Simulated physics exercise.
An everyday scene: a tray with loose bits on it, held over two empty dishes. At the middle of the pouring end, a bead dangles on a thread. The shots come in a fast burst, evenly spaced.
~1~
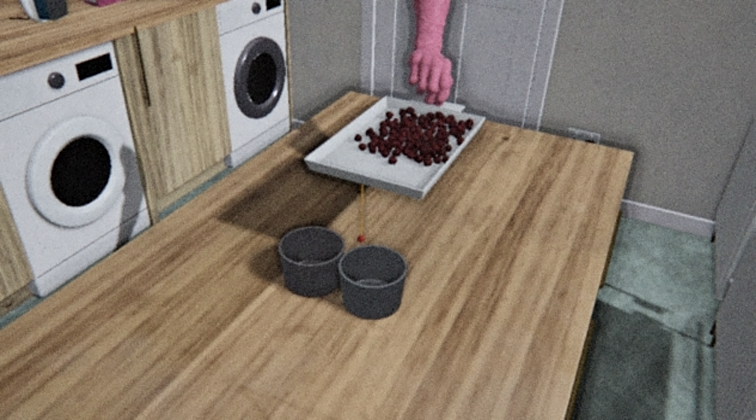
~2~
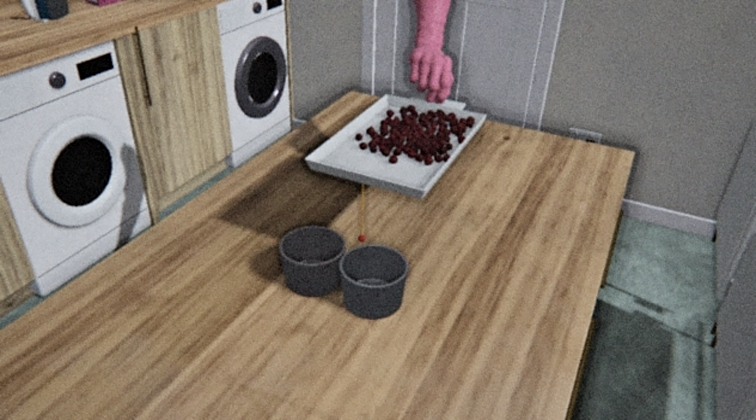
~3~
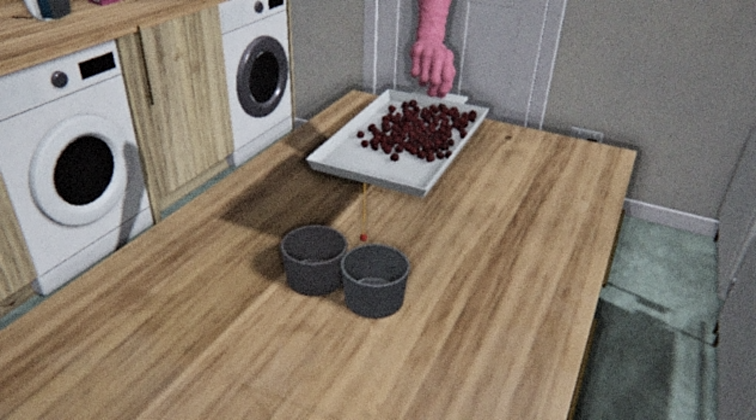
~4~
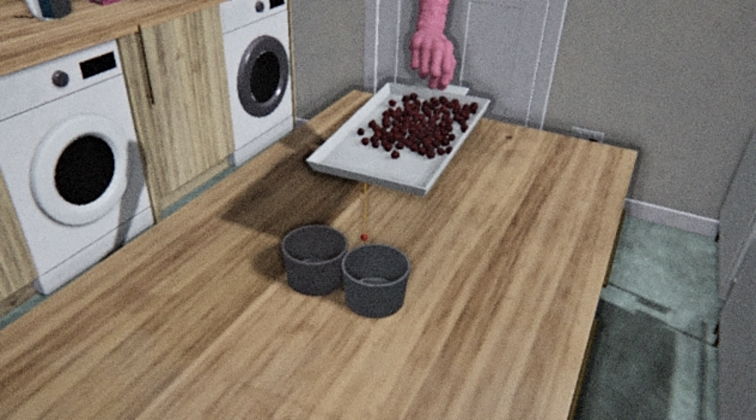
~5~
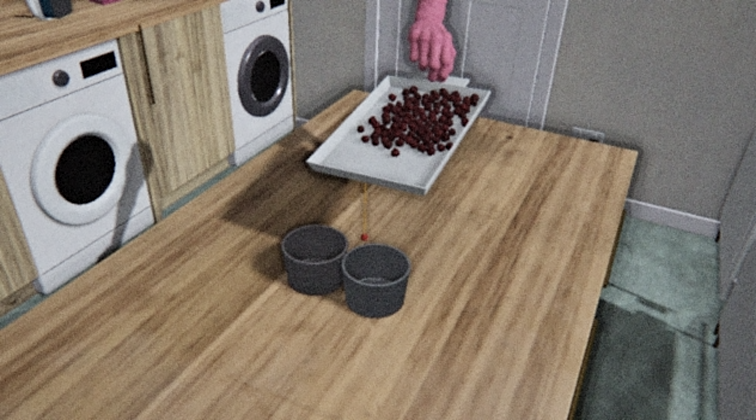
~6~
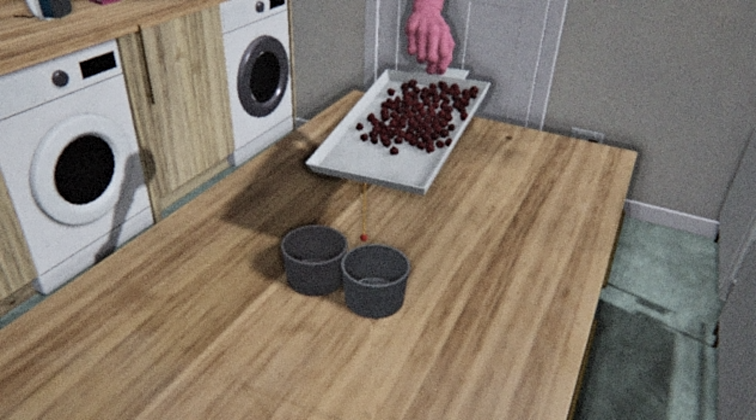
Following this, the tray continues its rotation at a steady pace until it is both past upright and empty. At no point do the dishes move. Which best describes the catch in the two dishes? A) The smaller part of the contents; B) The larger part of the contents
Option B: The larger part of the contents.
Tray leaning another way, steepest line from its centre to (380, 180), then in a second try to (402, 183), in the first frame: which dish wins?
Outcome one: The right side; outcome two: The right side.
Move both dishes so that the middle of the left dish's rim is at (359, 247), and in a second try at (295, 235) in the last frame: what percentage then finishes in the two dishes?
10 % and 80 %.
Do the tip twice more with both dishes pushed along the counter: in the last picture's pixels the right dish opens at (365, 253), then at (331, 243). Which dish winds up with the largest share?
Well, first the one further left, then the one further right.
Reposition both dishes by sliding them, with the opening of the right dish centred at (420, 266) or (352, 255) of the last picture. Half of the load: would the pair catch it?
Well, it comes to a lesser portion at first and a greater portion after that.
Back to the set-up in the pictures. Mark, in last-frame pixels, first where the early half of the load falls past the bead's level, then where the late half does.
About (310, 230) to begin with, then about (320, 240).
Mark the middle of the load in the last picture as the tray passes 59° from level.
Near (352, 147).
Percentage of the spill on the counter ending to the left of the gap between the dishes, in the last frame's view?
Left share: Some 100 per cent.
Just after the last frame, tray tipped steeply; almost all on the tray; just a few in the left dish; just a few outside both; just a few in the air.
A moment on, tray tipped right over; roughly a third on the tray; just a few in the right dish; roughly a third in the left dish; about a tenth outside both; roughly a quarter in the air.
Further on, tray tipped past a quarter turn; about a tenth in the right dish; roughly two thirds in the left dish; roughly a quarter outside both; just a few in the air.
When it is over, tray tipped past a quarter turn; about a tenth in the right dish; roughly two thirds in the left dish; roughly a quarter outside both; just a few in the air.
